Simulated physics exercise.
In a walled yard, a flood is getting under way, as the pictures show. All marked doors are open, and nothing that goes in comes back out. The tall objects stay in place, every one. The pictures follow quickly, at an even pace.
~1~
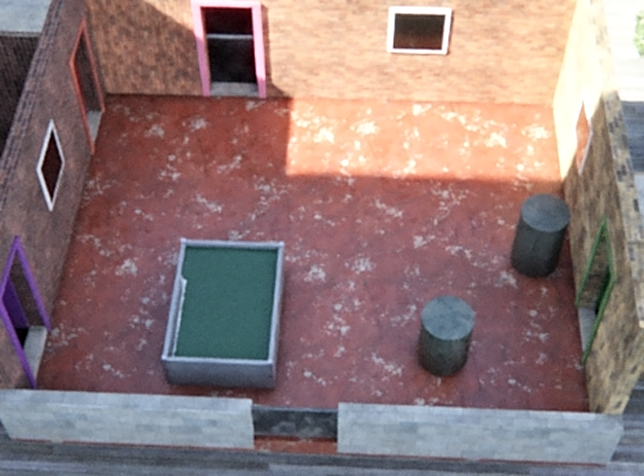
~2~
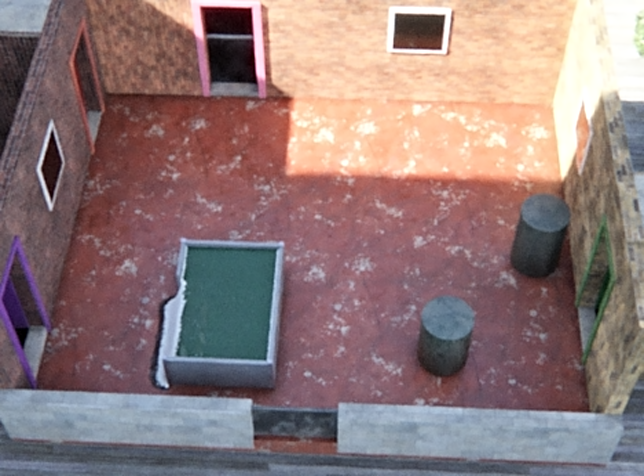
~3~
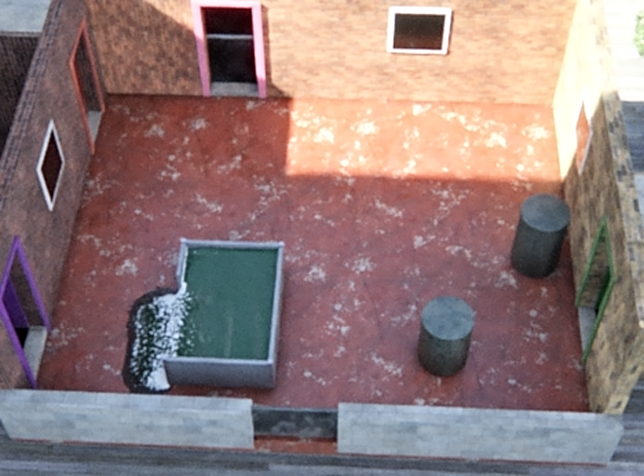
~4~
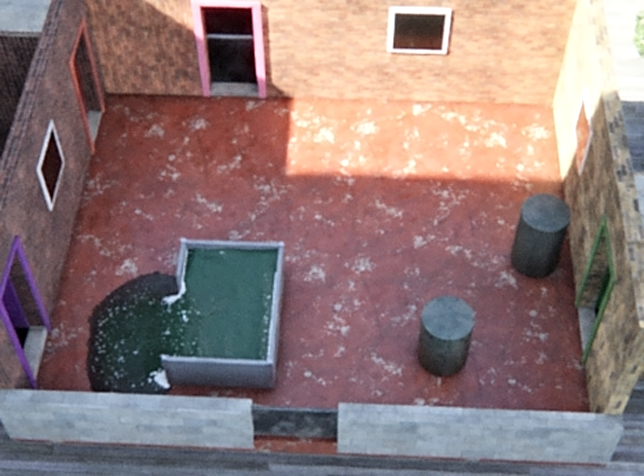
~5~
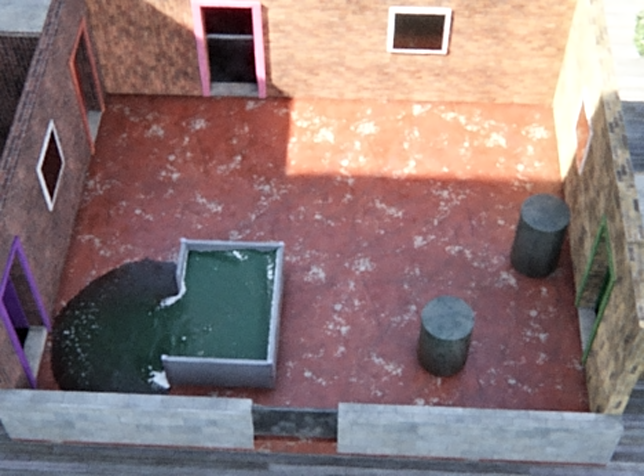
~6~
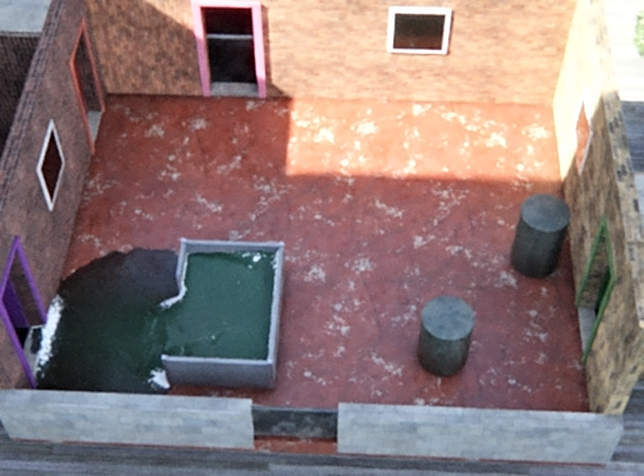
Dark green water pouring from the left side of a grey-walled tank, spreading leftward across a red yard floor to the brick wall.
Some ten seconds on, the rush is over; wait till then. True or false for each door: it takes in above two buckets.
The purple door, true; the red door, true; the green door, false; the pink door, false.
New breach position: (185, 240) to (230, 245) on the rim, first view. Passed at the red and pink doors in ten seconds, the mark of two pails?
Against the threshold, red beats it and pink beats it.
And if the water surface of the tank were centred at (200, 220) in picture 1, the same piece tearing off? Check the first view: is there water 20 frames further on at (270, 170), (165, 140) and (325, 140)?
As listed: Untouched, reached, untouched.
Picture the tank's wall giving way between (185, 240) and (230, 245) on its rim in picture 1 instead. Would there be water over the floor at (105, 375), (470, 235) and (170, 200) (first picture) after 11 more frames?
Sequence: Spared / spared / wetted.
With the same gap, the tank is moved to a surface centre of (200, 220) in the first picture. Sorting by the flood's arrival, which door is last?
That is the one in green.
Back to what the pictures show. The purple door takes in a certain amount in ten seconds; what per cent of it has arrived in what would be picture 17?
Some 70 per cent.
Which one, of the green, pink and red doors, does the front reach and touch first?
The door marked red, I reckon.
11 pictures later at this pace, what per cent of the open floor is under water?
I'd estimate some 15 per cent.
A moment on, water covers 10 % of the floor; the purple door over two buckets in, the red door not reached, the green door not reached, the pink door not reached.
Next, water covers 15 % of the floor; the purple door far over two buckets in, the red door not reached, the green door not reached, the pink door not reached.
Then, water covers 30 % of the floor; the purple door far over two buckets in, the red door wet at the sill, nothing in, the green door not reached, the pink door not reached.
Later, water covers 45 % of the floor; the purple door far over two buckets in, the red door under two buckets in, the green door not reached, the pink door wet at the sill, nothing in.
In the end, water covers 75 % of the floor; the purple door far over two buckets in, the red door over two buckets in, the green door wet at the sill, nothing in, the pink door wet at the sill, nothing in.
